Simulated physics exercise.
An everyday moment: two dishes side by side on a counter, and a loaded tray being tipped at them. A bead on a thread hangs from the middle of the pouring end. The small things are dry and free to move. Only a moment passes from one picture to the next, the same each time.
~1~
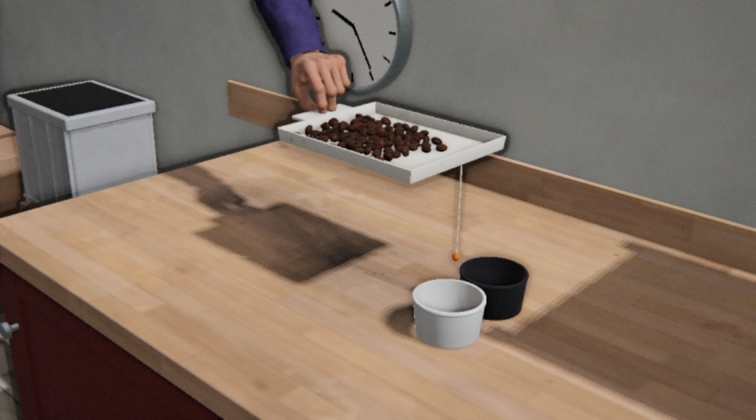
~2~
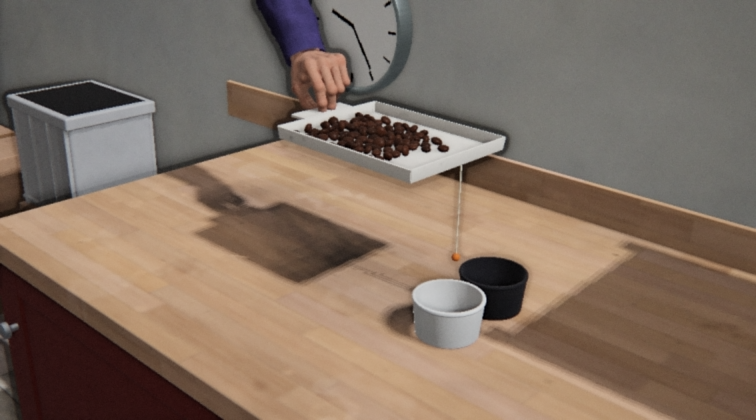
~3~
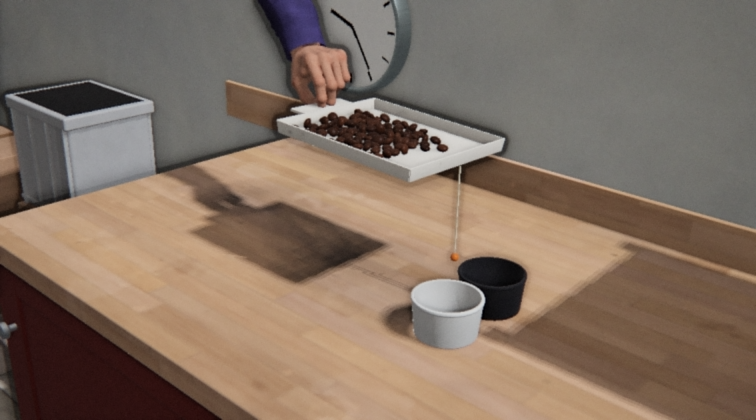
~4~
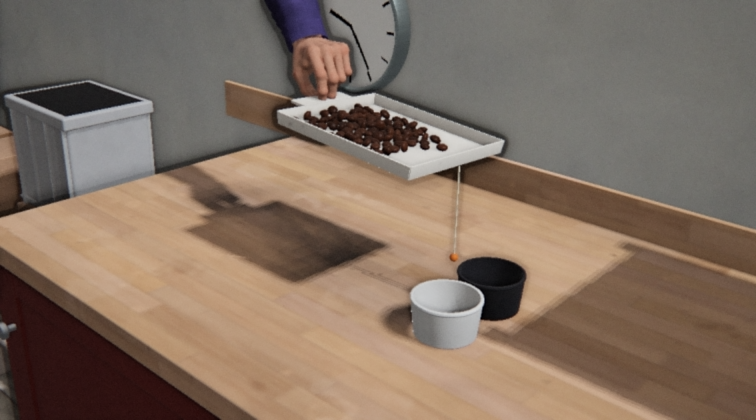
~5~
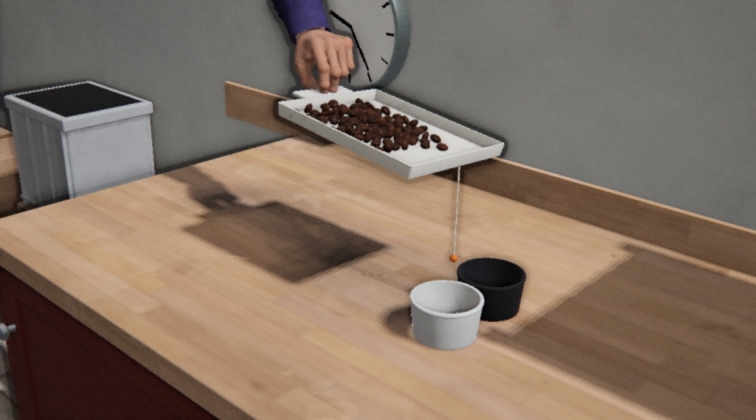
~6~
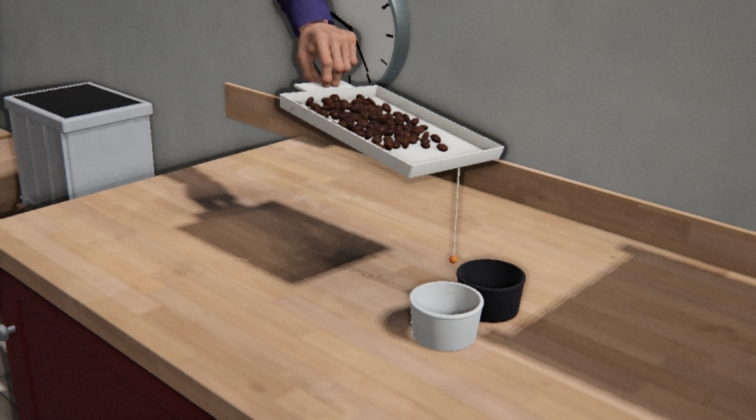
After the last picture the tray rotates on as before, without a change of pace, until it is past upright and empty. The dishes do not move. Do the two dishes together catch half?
The two hold under half of the load.
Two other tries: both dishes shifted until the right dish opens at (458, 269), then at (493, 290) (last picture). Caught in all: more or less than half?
One: Not half. Two: Under half.
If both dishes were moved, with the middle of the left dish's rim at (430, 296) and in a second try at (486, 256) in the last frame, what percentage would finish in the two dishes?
In turn 10 and 80 in a hundred.
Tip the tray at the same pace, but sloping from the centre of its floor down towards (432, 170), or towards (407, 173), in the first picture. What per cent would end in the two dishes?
First some 70, then 40 per cent.
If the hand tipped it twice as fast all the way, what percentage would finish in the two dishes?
Some 20 per cent.
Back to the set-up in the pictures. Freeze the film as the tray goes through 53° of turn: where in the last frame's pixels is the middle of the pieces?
Close to (450, 123).
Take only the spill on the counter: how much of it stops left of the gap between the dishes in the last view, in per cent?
Near 10 %.
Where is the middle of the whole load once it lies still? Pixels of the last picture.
At about (509, 284).
Shortly afterwards, tray tipped steeply; all but a few on the tray; only a few in the air.
Next, tray tipped right over; the bulk on the tray; only a few in the right dish; only a few outside both; a little in the air.
Some moments later, tray tipped past a quarter turn; near a quarter in the right dish; the bulk outside both.
In the end, tray tipped past a quarter turn; none at all in the left dish; near a quarter in the right dish; the bulk outside both.
